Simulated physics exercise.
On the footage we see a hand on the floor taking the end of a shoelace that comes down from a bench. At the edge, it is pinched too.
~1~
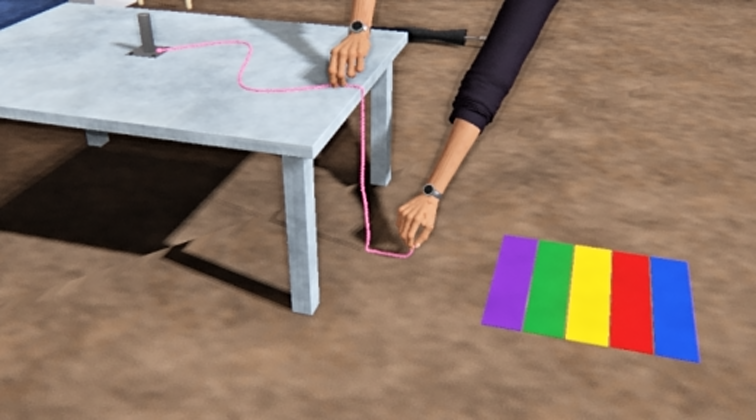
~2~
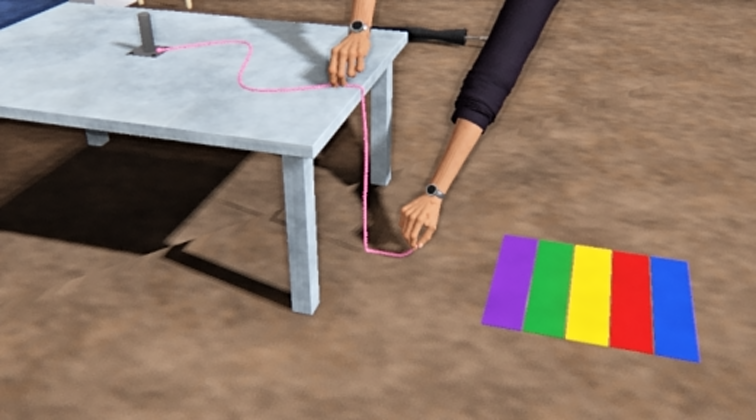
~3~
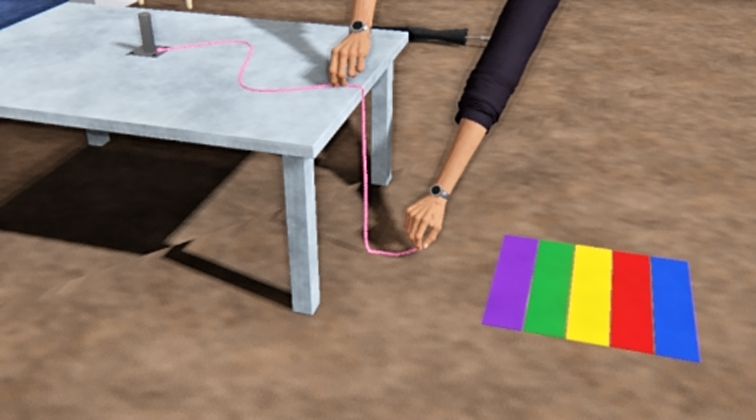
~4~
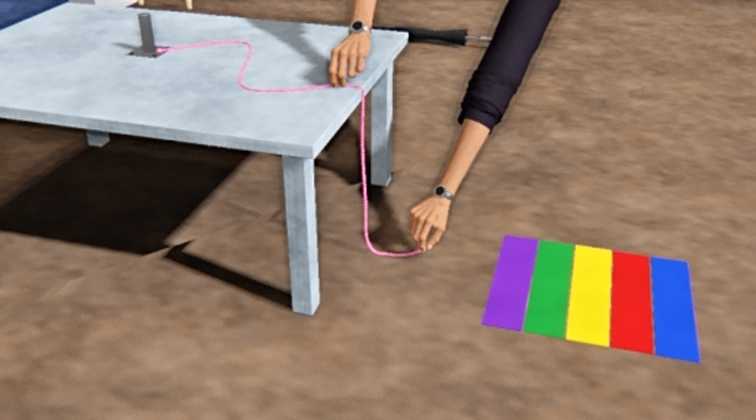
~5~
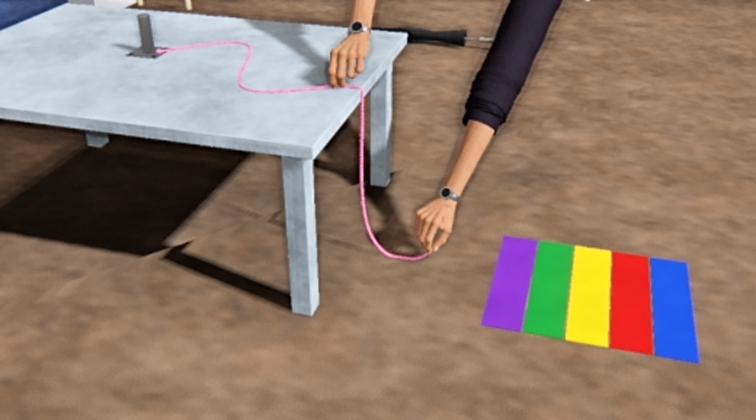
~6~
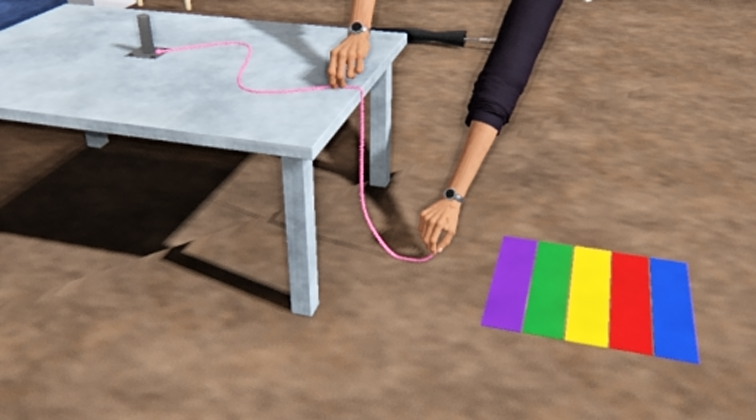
At the start, one hand pins a pink shoelace at the edge of a pale bench while another holds its end near the floor, left of a striped colour panel. The lower hand then shifts slightly right, and the hanging lace changes from a sharp corner to a smooth curve.
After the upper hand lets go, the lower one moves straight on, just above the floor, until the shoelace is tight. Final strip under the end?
Blue.
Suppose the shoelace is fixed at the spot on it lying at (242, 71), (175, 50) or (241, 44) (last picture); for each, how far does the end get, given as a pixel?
Per try (px, approx.): (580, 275), (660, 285), (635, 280).
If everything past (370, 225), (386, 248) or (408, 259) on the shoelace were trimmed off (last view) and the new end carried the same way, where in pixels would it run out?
I'd expect it near (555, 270) on the first try, near (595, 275) on the second and near (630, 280) on the third.
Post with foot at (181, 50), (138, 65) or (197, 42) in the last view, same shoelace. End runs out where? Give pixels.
Taking the tries in turn, you get (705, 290), (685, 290) and (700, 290).
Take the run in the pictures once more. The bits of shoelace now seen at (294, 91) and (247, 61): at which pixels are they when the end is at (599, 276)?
They end up somewhere around (375, 130) and (290, 69).
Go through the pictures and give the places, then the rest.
The first frame shows end (414, 246); purple (505, 309); green (546, 316); yellow (588, 323); red (631, 330); blue (676, 338).
The second frame shows end (417, 246); shoelace through (198, 45) (250, 53) (242, 86) (331, 85) (366, 148) (365, 231).
The third frame shows end (421, 247).
The fourth frame shows end (425, 248); shoelace through (198, 45) (250, 54) (243, 86) (331, 85) (362, 148) (366, 231).
The fifth frame shows end (431, 249).
The sixth frame shows end (436, 251); shoelace through (197, 46) (249, 55) (242, 87) (330, 87) (362, 149) (374, 231).
Soon after, end near (599, 276); over yellow.
After that, end near (646, 283); over red.
At the stop, end near (672, 287); over blue. The end stops over the blue strip.
